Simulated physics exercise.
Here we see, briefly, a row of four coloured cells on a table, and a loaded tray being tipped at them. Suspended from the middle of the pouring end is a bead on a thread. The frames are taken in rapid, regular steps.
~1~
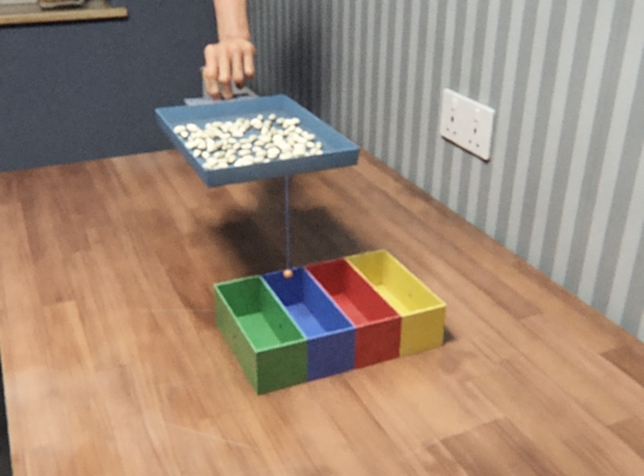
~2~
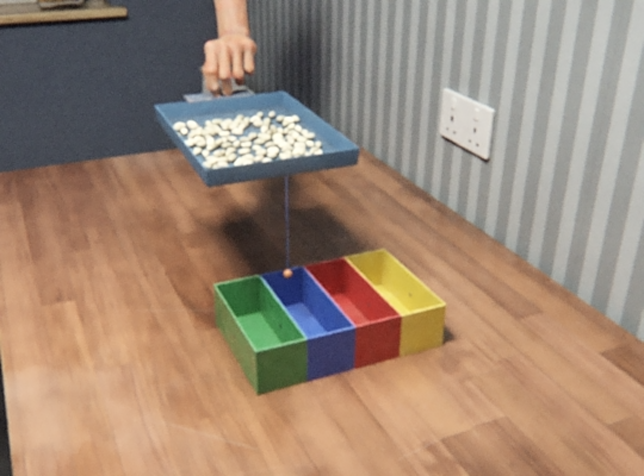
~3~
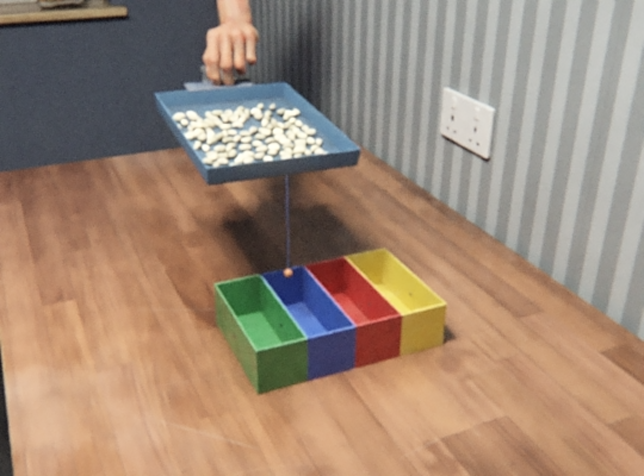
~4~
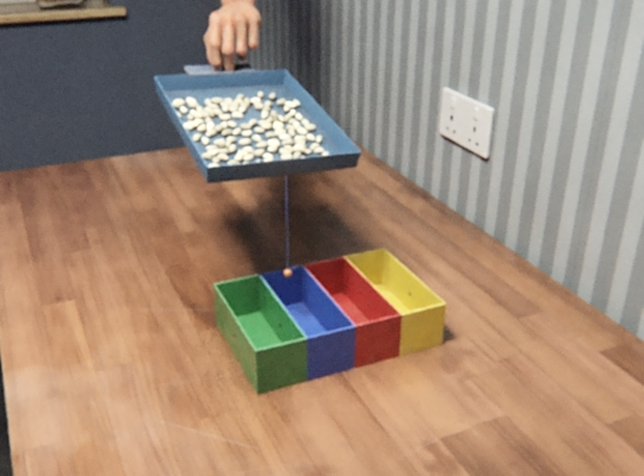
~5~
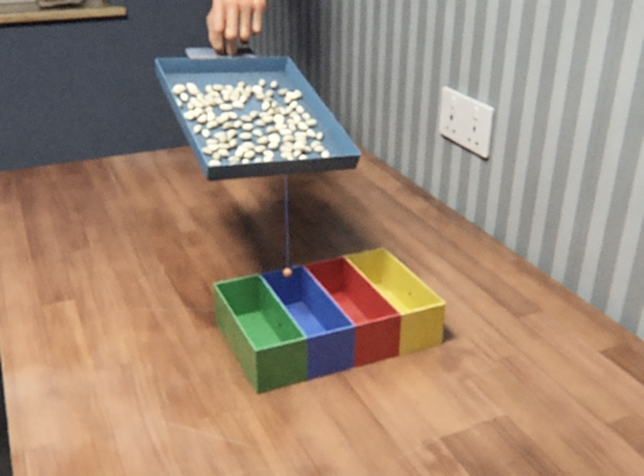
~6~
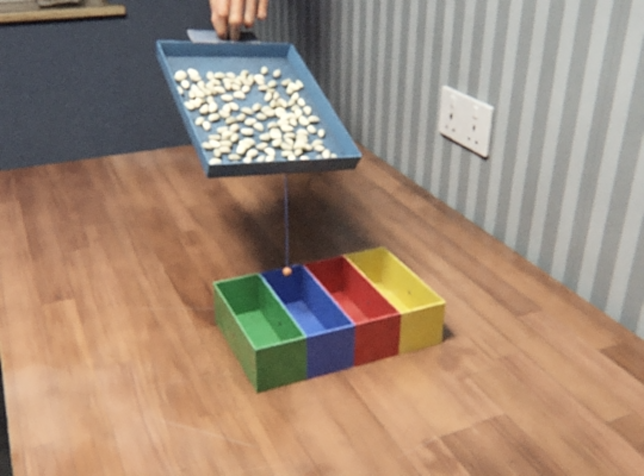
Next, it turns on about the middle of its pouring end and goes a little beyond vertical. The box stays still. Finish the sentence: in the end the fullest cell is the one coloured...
In the end the fullest cell is the one coloured red.
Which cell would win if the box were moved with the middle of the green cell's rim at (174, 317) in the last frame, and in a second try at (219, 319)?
In order of the tries: That yellow cell and the yellow one.
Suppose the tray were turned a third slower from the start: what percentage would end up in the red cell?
That works out at roughly 50 per cent.
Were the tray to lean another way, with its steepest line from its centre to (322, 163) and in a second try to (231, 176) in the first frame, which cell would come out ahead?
Try 1 - red / try 2 - the green one.
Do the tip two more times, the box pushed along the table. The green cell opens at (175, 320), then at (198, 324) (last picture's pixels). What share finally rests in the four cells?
Around 60 then around 80 per cent.
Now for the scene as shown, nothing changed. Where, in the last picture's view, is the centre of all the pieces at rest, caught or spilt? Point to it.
I'd place the middle at about (348, 334).
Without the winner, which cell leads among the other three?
The blue cell.
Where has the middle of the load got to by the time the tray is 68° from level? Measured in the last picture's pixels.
Roughly (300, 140).
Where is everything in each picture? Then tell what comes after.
The first picture shows corners of the pouring end at (208, 169) and (357, 147), level; middle of the load at (246, 142), white beans; bead on its thread at (288, 274); green cell at (282, 363); blue cell at (331, 350); red cell at (378, 338); yellow cell at (423, 327).
The second picture shows corners of the pouring end at (207, 169) and (357, 148), level; middle of the load at (245, 140).
The third picture shows corners of the pouring end at (208, 167) and (358, 149), tipped barely, lowest at the right corner; middle of the load at (246, 134).
The fourth picture shows corners of the pouring end at (209, 166) and (359, 151), tipped a little, lowest at the right corner; middle of the load at (246, 127).
The fifth picture shows corners of the pouring end at (210, 165) and (359, 153), tipped clearly, lowest at the right corner; middle of the load at (246, 119).
The sixth picture shows corners of the pouring end at (211, 163) and (359, 155), tipped clearly, lowest at the right corner; middle of the load at (247, 111); green cell at (281, 360); blue cell at (331, 348); red cell at (377, 336); yellow cell at (422, 324).
Soon, tray tipped steeply; nearly all on the tray; a stray few falling or outside the box.
A while on, tray tipped past a quarter turn; most on the tray; a small part in the yellow cell; a small part in the red cell; a small part falling or outside the box.
Towards the end, tray tipped past a quarter turn; about half in the red cell; about a quarter in the blue cell; a small part in the yellow cell; a small part in the green cell; a stray few falling or outside the box.
Finally, tray tipped past a quarter turn; about half in the red cell; about a quarter in the blue cell; a small part in the yellow cell; a small part in the green cell; a stray few outside the box.
